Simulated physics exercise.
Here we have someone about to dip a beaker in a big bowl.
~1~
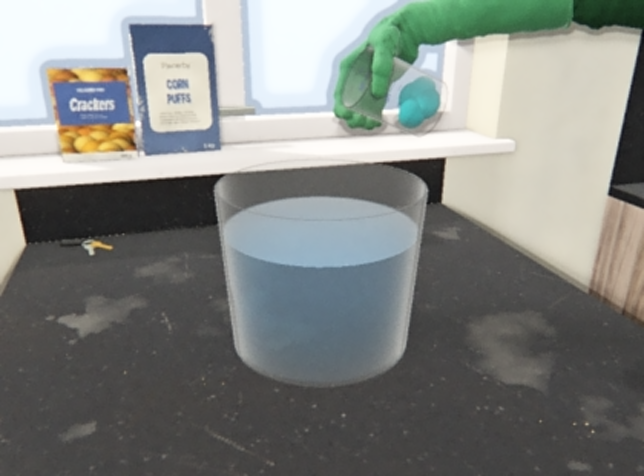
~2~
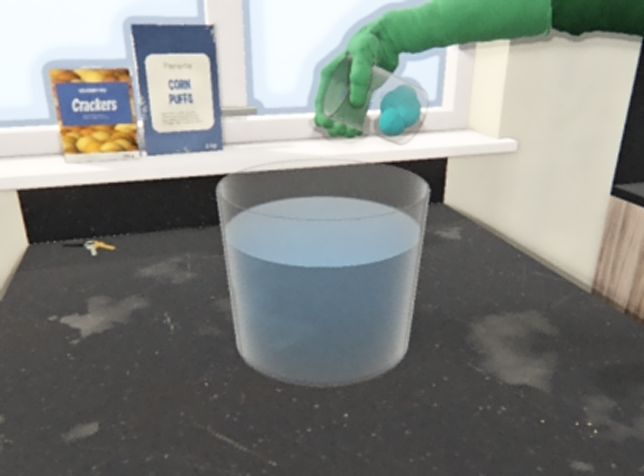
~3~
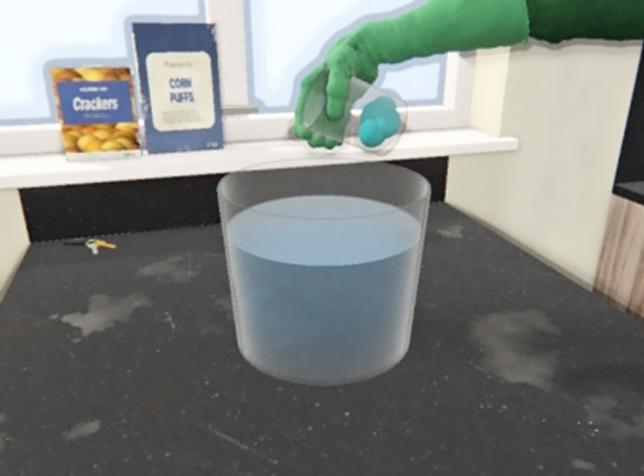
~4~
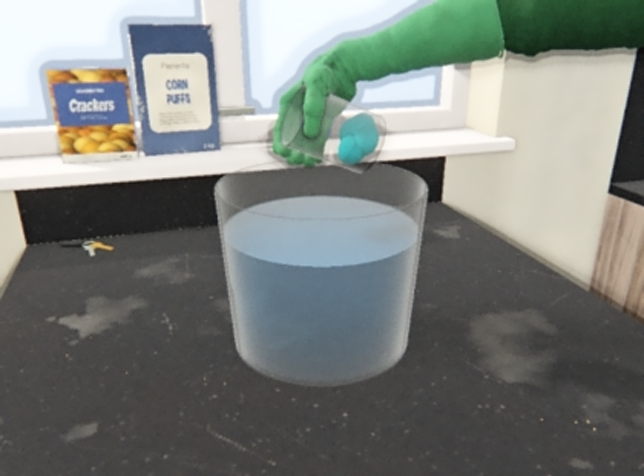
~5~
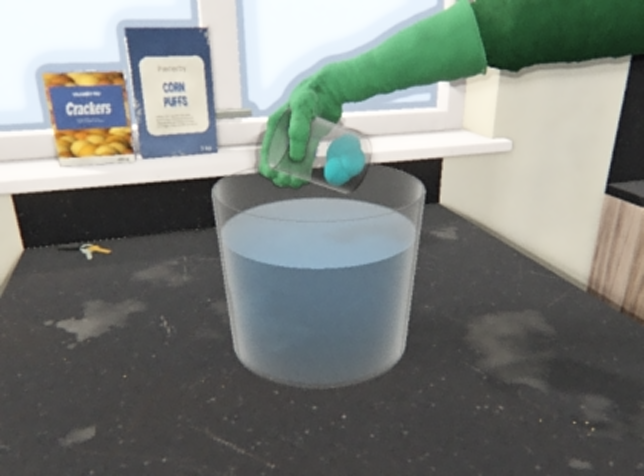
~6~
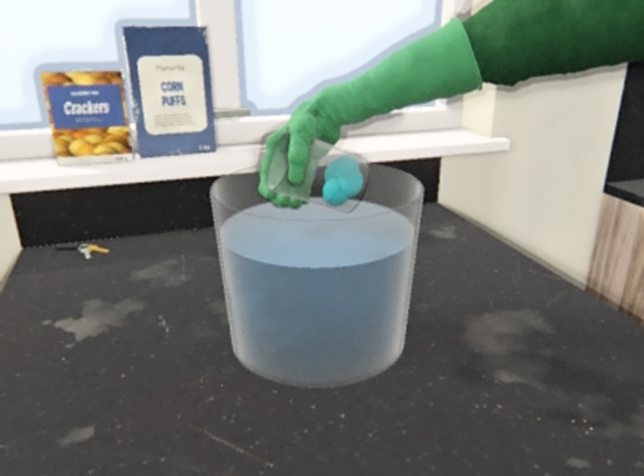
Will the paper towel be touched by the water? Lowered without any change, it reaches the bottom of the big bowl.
Yes.
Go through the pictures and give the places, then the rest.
Beaker (394, 93) on its side; above the big bowl, in the first picture.
Beaker (374, 102) on its side; paper towel (400, 113); coming down, in the second picture.
Beaker (354, 113) on its side; lower, in the third picture.
Beaker (332, 130) on its side; paper towel (359, 140); lower still, in the fourth picture.
Beaker (318, 152) on its side; close to the surface, in the fifth picture.
Beaker (317, 173) on its side; paper towel (344, 182); just over the surface, in the sixth picture.
Shortly, the beaker enters the water.
Then, water pours in as the air escapes.
At the finish, the beaker is under, flooded, and the paper towel is wet.
